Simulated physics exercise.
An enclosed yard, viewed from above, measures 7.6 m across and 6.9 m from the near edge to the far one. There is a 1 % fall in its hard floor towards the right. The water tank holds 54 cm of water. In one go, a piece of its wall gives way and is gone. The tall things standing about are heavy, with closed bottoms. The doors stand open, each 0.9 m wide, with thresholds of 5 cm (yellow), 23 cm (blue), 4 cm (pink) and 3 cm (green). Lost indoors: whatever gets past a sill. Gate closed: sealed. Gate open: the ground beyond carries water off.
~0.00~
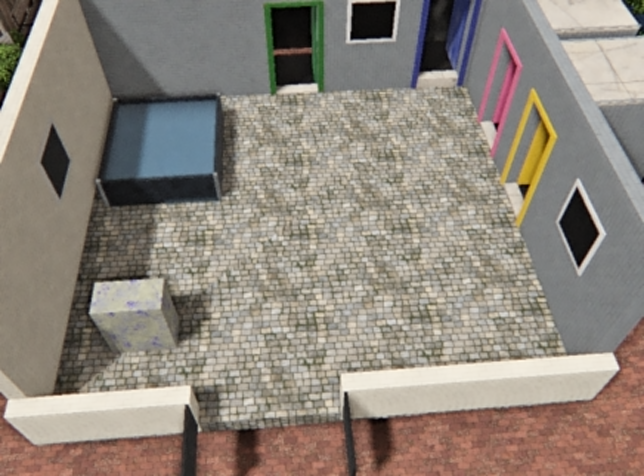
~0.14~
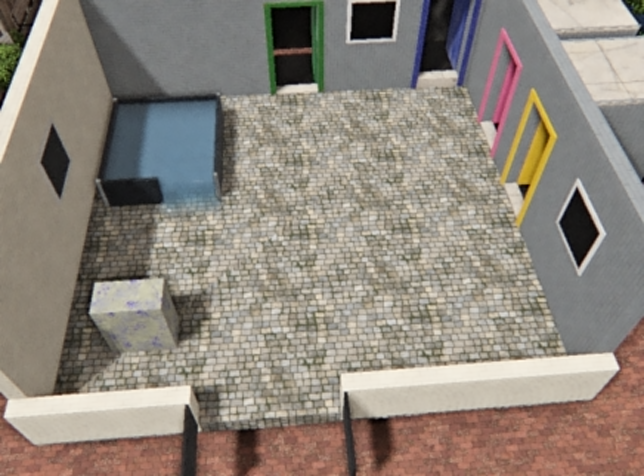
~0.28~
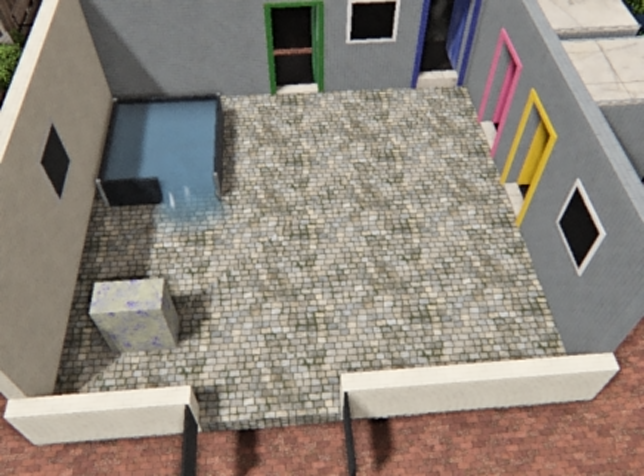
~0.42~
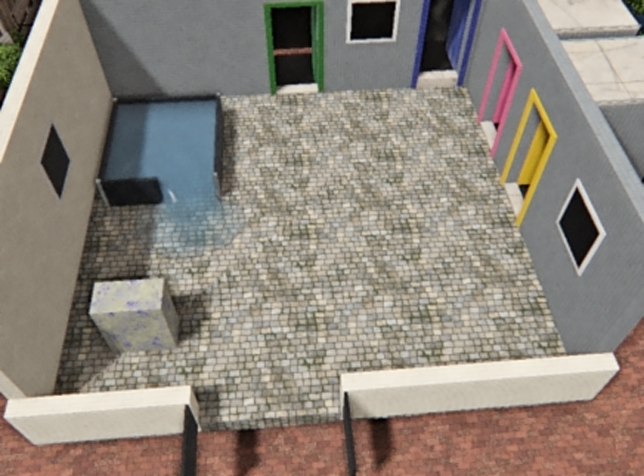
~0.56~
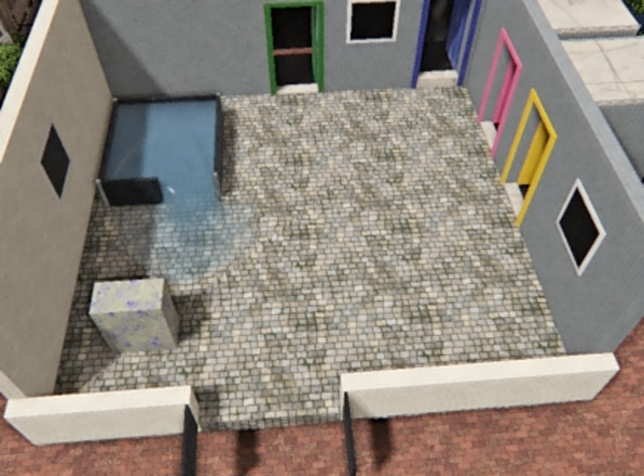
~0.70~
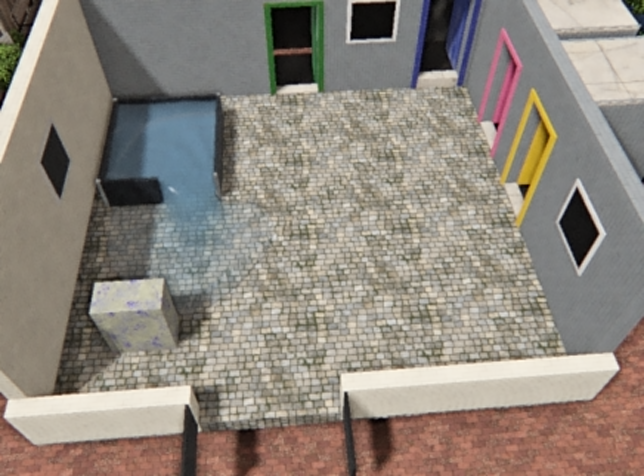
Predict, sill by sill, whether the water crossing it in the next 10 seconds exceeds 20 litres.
In the end at the yellow door I expect the water to hold within the limit; at the blue door I expect the water to hold within the limit; at the pink door I expect the water to hold within the limit; at the green door I expect the water to hold within the limit.
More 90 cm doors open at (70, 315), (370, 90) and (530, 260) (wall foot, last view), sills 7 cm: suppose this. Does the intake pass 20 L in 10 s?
The first one exceeds it, the second one doesn't reach it, and the third one doesn't reach it.
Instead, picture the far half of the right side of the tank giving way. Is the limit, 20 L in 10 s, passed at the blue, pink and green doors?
Log - blue: Threshold not reached, pink: Threshold topped, green: Threshold topped.
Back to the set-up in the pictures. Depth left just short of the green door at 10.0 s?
Roughly 0.0 centimetres.
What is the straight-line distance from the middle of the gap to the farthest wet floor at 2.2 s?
That's near 4.8 m in a straight line.
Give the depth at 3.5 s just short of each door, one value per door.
Depths: Yellow door 0 cm, blue door 0 cm, pink door 0 cm, green door 0 cm.
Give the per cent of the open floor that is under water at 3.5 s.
Around 40 per cent.
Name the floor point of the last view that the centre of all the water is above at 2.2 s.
I'd put it close to (180, 205).
After 1.4 s water covers 20 % of the floor and is deepest (32 cm) near (203, 206); yellow door not reached, blue door not reached, pink door not reached, green door not reached.
After 2.2 s water covers 30 % of the floor and is deepest (26 cm) near (203, 206); yellow door not reached, blue door not reached, pink door not reached, green door not reached.
After 3.5 s water covers 40 % of the floor and is deepest (18 cm) near (193, 207); yellow door not reached, blue door not reached, pink door not reached, green door not reached.
After 6.0 s water covers 50 % of the floor and is deepest (14 cm) near (343, 395); yellow door 1 cm at the sill, 0 L in, blue door not reached, pink door not reached, green door not reached.
After 10.0 s water covers 60 % of the floor and is deepest (10 cm) near (502, 383); yellow door 5 cm at the sill, 0 L in, blue door not reached, pink door 3 cm at the sill, 0 L in, green door not reached.
